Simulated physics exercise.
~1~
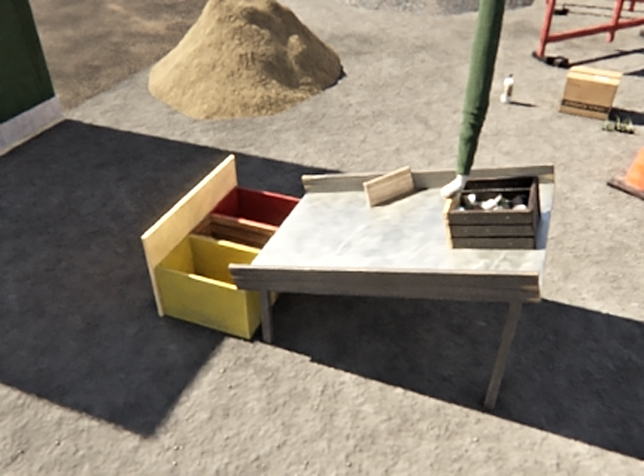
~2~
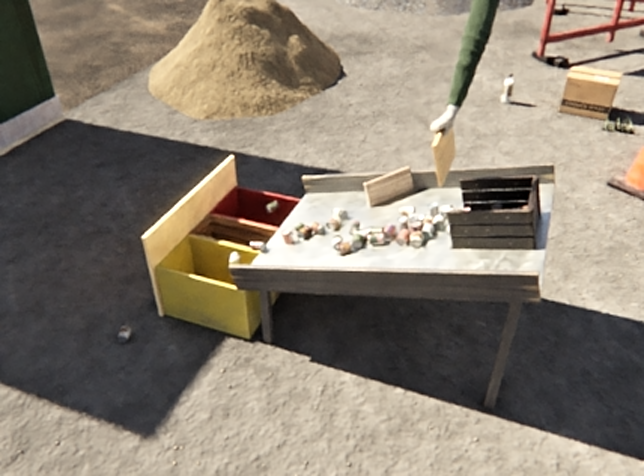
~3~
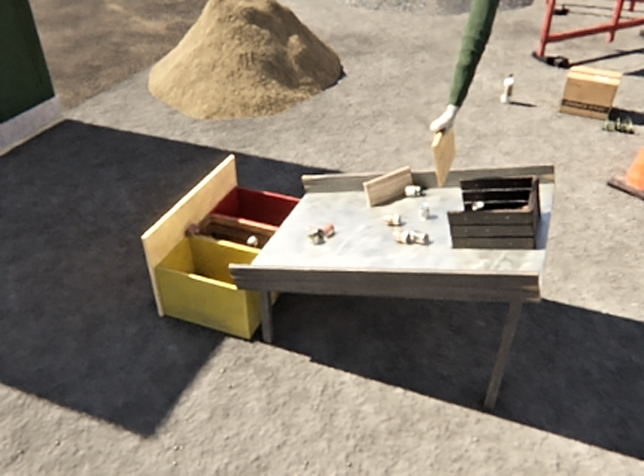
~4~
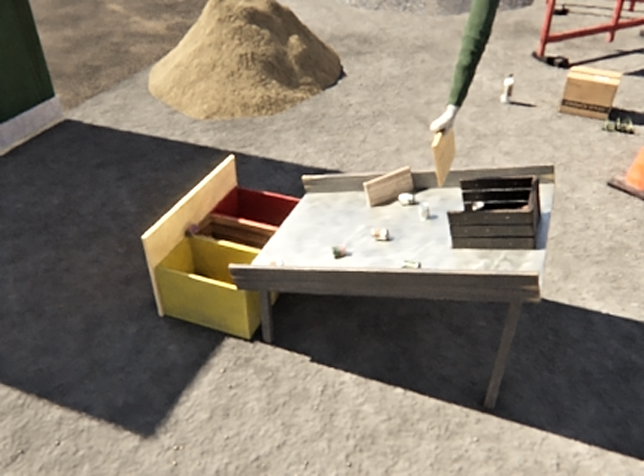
On a sunlit gravel yard seen from above, a pale table slopes down to the left from a dark slatted pen, with a sand heap behind it. At its lower end sit a yellow bin in front, a wooden tote in the middle and a red tub at the back. A white-gloved hand in a green sleeve lifts a small gate clear of the pen. Small tins spill down past an angled board toward the containers, and one lands on the ground. The flow thins, leaving a few tins scattered on the slope, while most have dropped into the containers, chiefly the wooden tote.
